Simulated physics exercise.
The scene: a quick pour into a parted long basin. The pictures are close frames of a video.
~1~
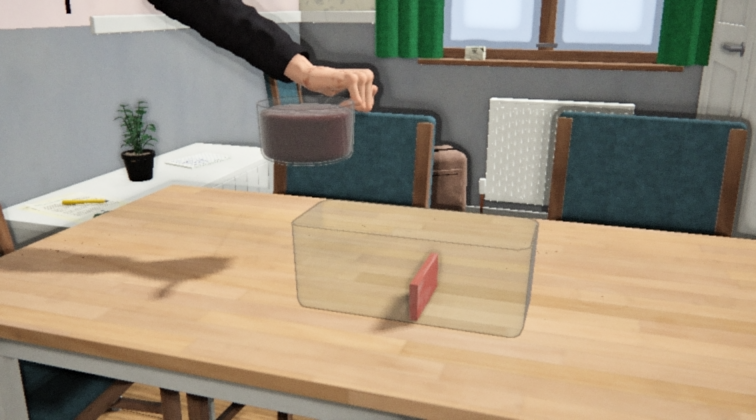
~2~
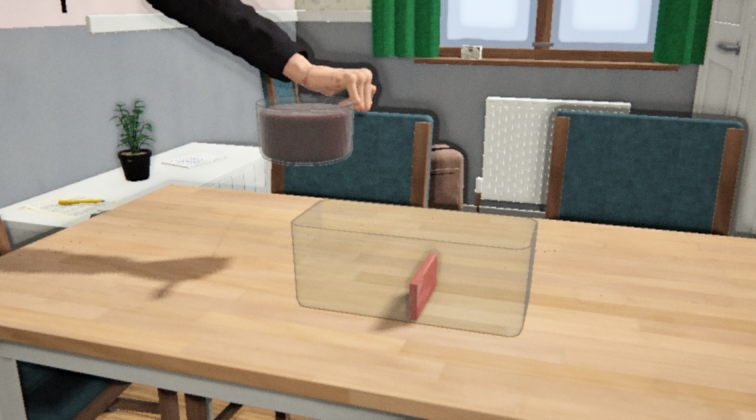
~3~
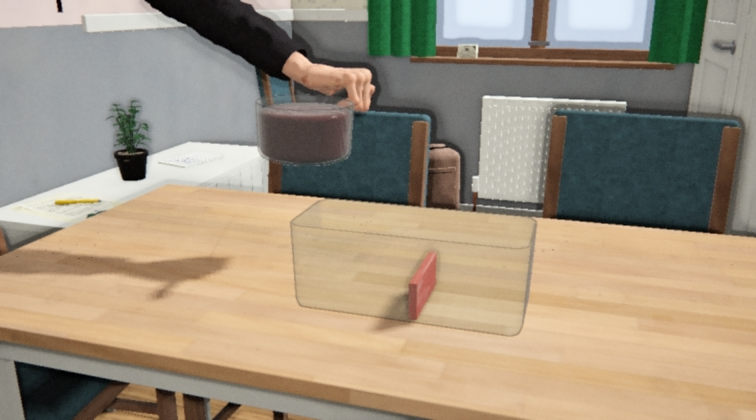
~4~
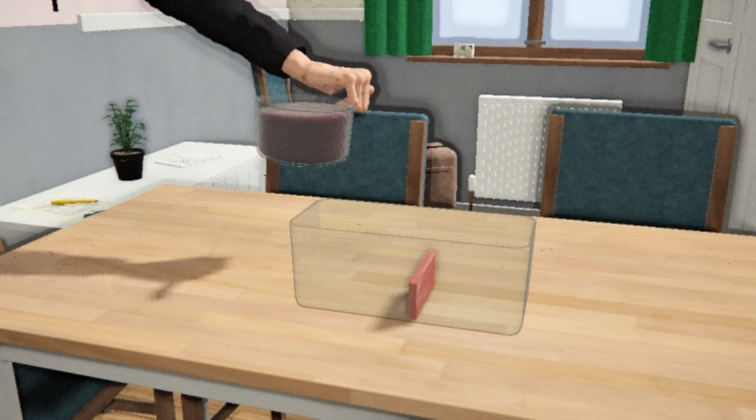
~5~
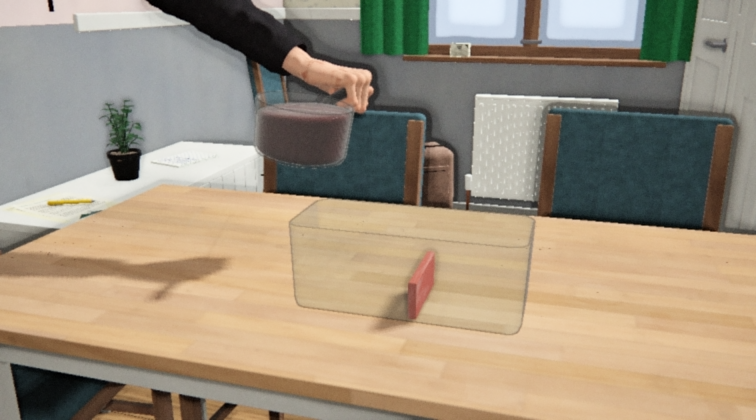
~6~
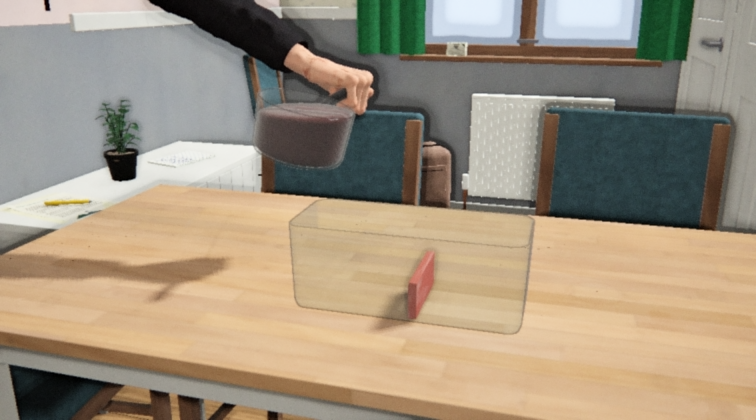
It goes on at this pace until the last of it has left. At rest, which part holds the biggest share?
It is the left one.
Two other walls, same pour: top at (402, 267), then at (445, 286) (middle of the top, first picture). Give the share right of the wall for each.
About 40 and 20 per cent.
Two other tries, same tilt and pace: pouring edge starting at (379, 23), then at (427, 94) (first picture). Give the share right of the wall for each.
About 70 and 95 per cent.
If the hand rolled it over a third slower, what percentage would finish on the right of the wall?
Close to 0 per cent.
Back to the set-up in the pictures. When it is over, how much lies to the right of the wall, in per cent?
Some 0 per cent.
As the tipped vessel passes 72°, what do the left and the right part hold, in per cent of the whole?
Some 15 per cent left and 0 right.
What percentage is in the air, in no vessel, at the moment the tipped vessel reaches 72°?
It comes to 30 per cent or so.
A moment on, the tilt is 72° and 56 per cent is still to pour, 13 is left of the wall and 0 right of it.
Next, the tilt is 99° and 12 per cent is still to pour, 80 is left of the wall and 0 right of it.
Then the tilt is 100° and 2 per cent is still to pour, 94 is left of the wall and 2 right of it.
Later the tilt is 100° and 0 per cent is still to pour, 97 is left of the wall and 2 right of it.
Finally, 97 per cent lies left of the wall, 2 right of it and 1 outside.
